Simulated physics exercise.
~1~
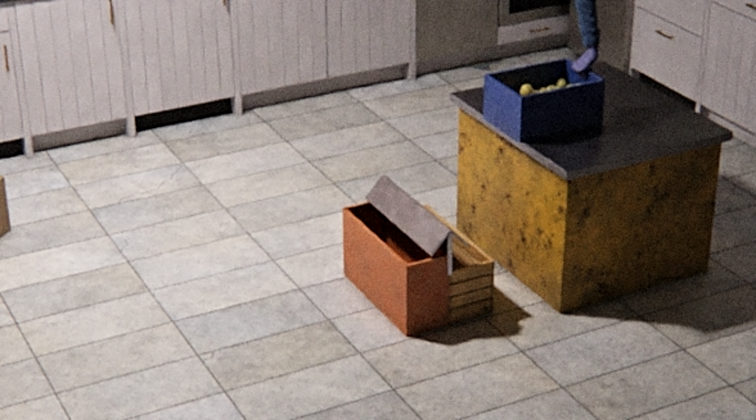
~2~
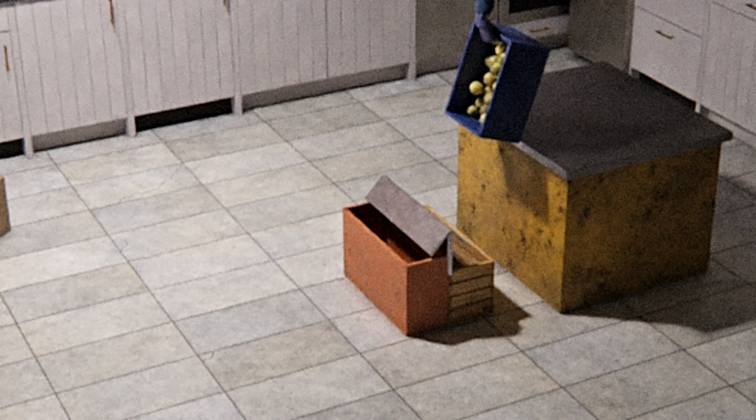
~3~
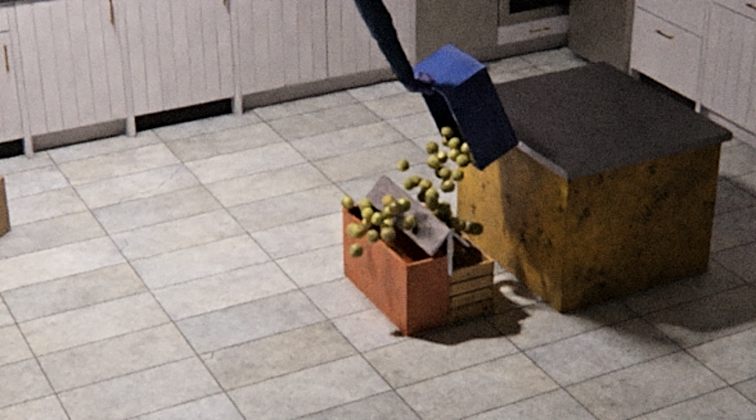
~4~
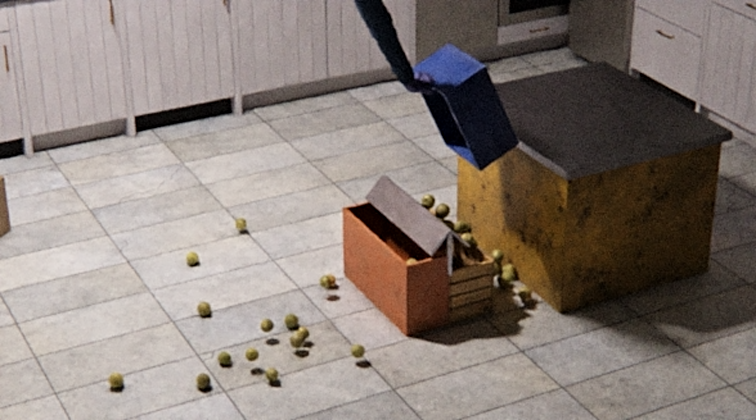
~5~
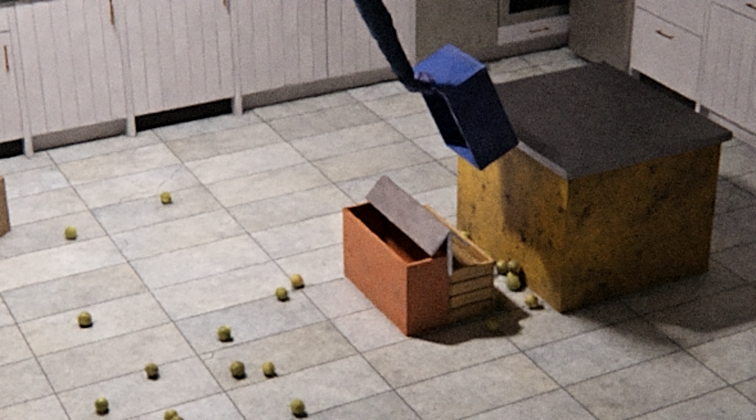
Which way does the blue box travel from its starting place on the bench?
It moves to the left, off the bench top and out over the space beside it.
